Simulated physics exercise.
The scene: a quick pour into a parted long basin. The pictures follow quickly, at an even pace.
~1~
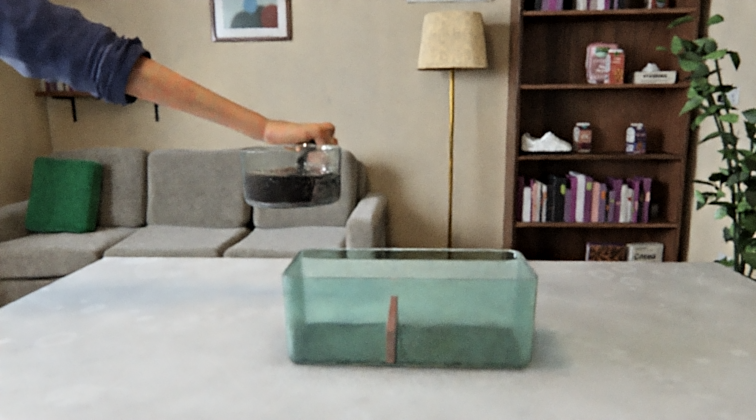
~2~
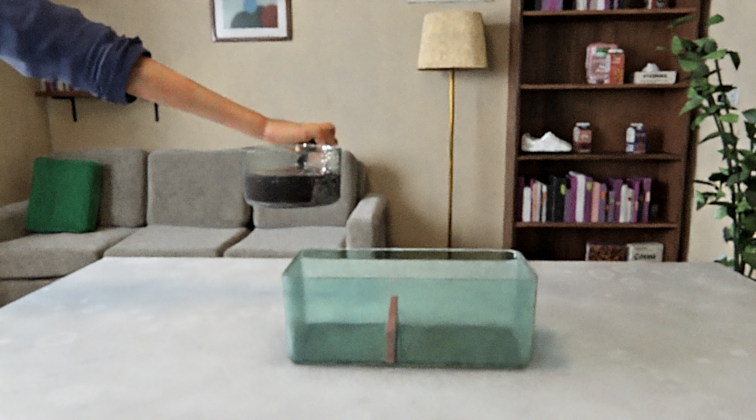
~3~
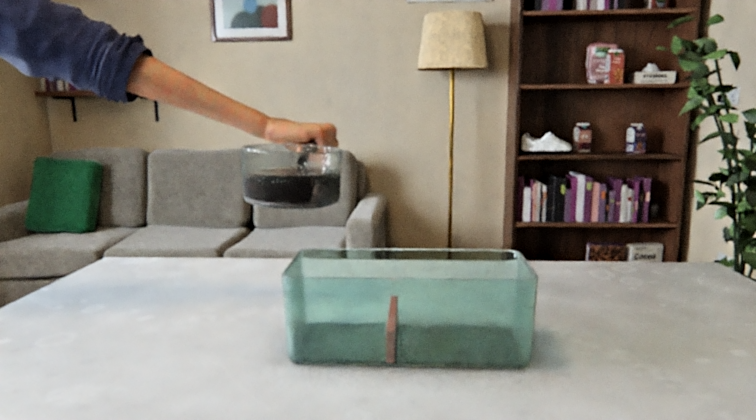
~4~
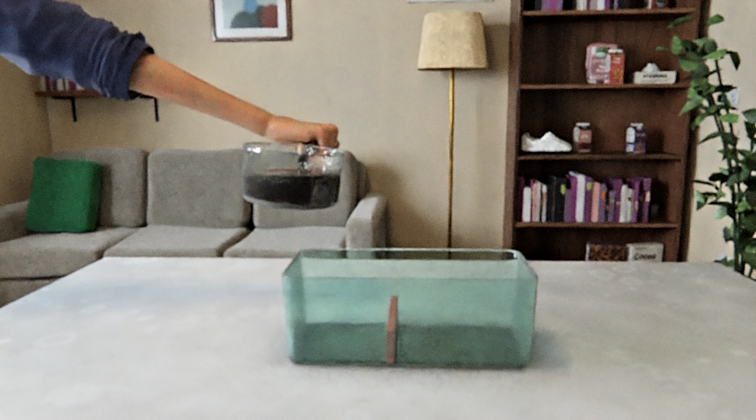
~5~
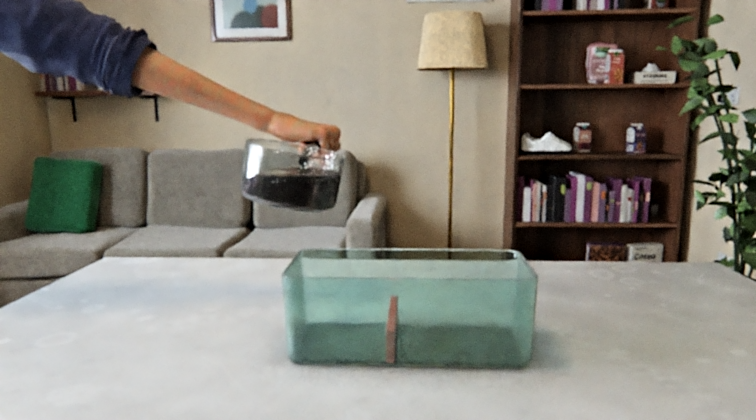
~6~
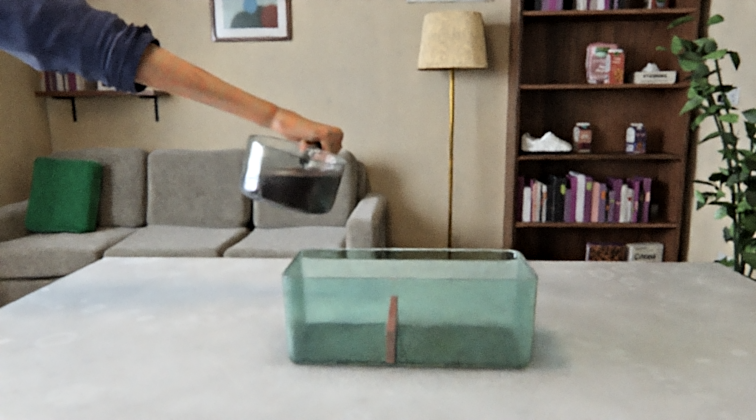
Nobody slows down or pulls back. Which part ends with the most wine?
It is the left-hand one.
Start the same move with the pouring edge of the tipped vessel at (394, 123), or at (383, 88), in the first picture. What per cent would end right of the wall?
In turn 95 and 90 in a hundred.
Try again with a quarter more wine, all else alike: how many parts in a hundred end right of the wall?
Some 35 per cent.
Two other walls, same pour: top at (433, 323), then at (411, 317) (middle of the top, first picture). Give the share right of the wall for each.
The first gives 10 %, the second 5 %.
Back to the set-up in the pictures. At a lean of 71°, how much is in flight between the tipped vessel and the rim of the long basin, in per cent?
It comes to 30 per cent or so.
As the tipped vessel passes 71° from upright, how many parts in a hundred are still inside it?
Near 65 %.
A moment on, the tilt is 71° and 63 per cent is still to pour, 7 is left of the wall and 0 right of it.
Next, the tilt is 98° and 16 per cent is still to pour, 54 is left of the wall and 18 right of it.
Then the tilt is 100° and 2 per cent is still to pour, 77 is left of the wall and 18 right of it.
Later the tilt is 100° and 0 per cent is still to pour, 80 is left of the wall and 19 right of it.
At rest 81 per cent lies left of the wall, 19 right of it and 1 outside.
